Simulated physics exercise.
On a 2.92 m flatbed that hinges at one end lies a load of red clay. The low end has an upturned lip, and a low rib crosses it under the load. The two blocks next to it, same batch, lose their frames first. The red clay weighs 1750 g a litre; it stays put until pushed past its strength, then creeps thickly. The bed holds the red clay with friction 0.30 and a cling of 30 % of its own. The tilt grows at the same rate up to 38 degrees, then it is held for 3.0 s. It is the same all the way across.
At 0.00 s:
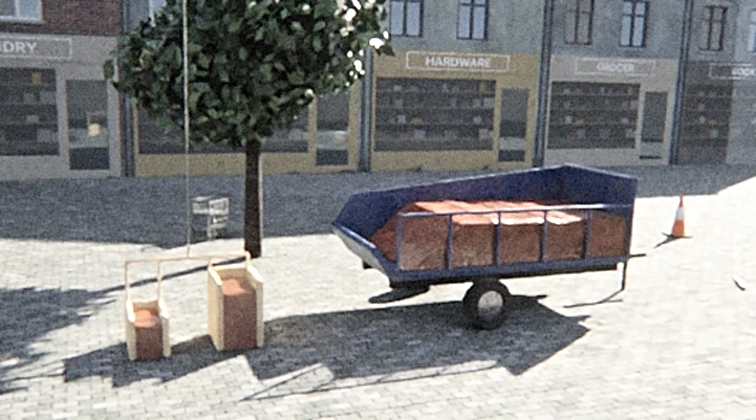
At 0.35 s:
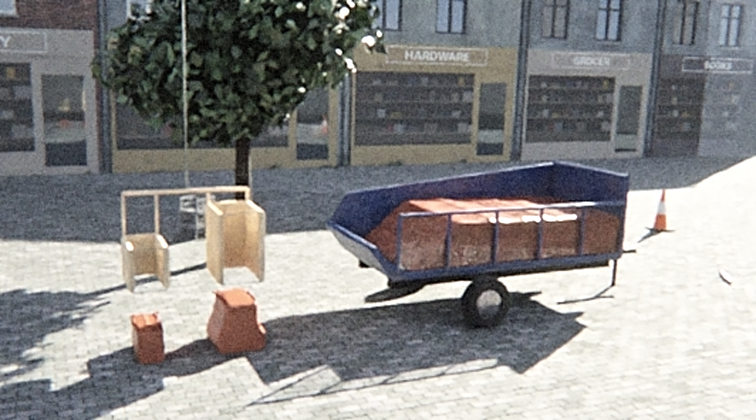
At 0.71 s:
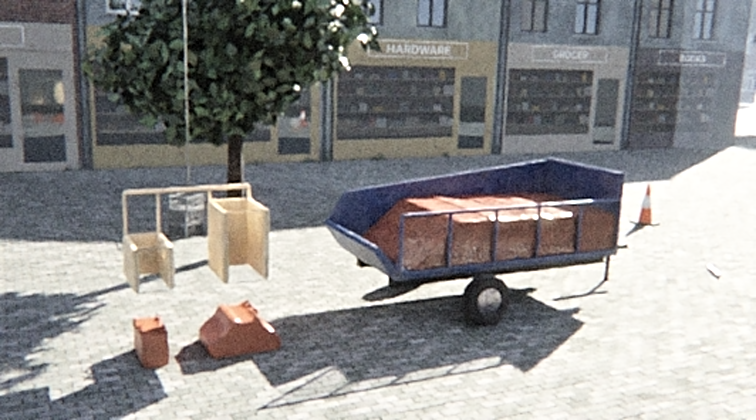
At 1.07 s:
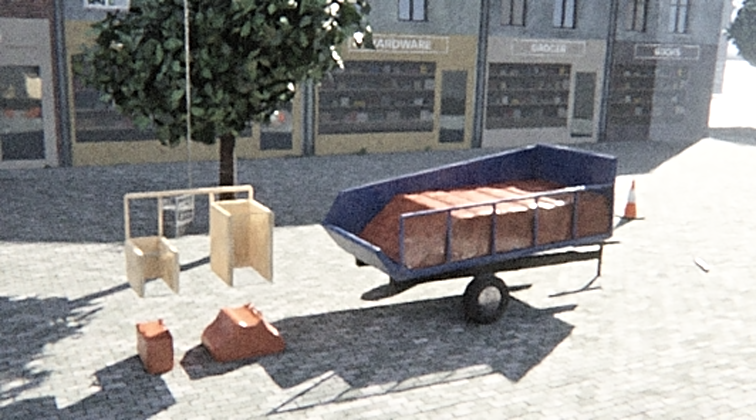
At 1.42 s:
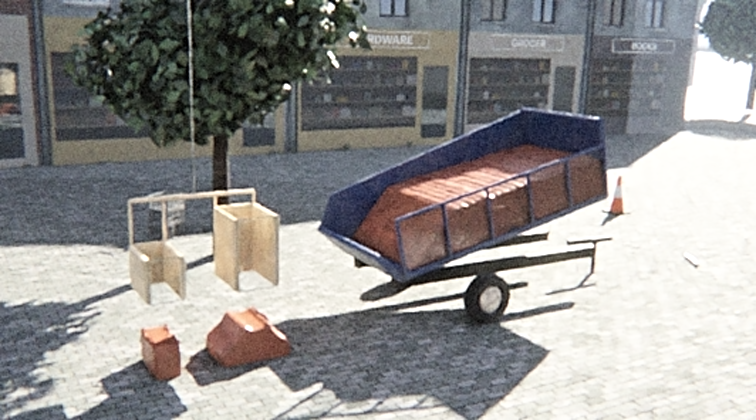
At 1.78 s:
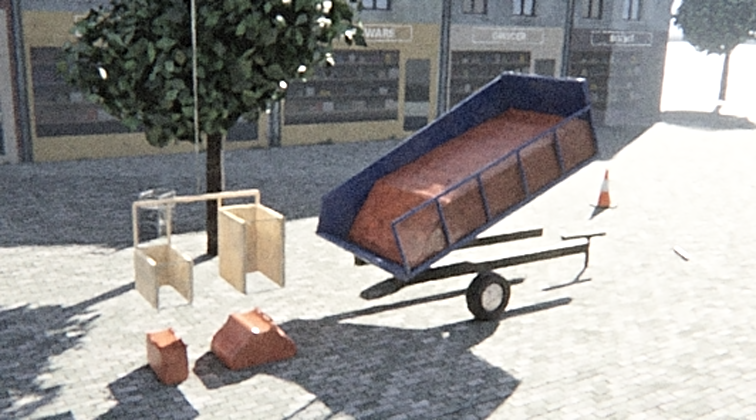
Two wooden moulds lift off red clay blocks, the larger block slumps, and a blue flatbed tilts.
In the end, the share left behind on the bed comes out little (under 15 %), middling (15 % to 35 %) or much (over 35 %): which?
Expect middling, that is 15 % to 35 %.
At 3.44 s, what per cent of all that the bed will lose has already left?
About 70 %.
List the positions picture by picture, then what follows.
Top of the high end at (632, 181), tilt 0 degrees; foremost bit of the red clay at (413, 269); block heights 33 cm, 59 cm (left to right), in the first picture.
Top of the high end at (625, 179), tilt 0 degrees; foremost bit of the red clay at (413, 269); block heights 32 cm, 48 cm (left to right), in the second picture.
Top of the high end at (620, 176), tilt 0 degrees; foremost bit of the red clay at (415, 268); block heights 32 cm, 36 cm (left to right), in the third picture.
Top of the high end at (612, 161), tilt 3 degrees; foremost bit of the red clay at (415, 267); block heights 32 cm, 36 cm (left to right), in the fourth picture.
Top of the high end at (599, 122), tilt 13 degrees; foremost bit of the red clay at (416, 264); block heights 32 cm, 36 cm (left to right), in the fifth picture.
Top of the high end at (582, 85), tilt 22 degrees; foremost bit of the red clay at (414, 264); block heights 32 cm, 36 cm (left to right), in the sixth picture.
After 2.27 s, the tilt is 35 degrees and 100 % is on the bed.
After 2.86 s, the tilt is 38 degrees and 87 % is on the bed.
After 3.44 s, the tilt is 38 degrees and 48 % is on the bed.
After 4.03 s, the tilt is 38 degrees and 28 % is on the bed.
After 5.53 s, the tilt is 38 degrees and 26 % is on the bed.
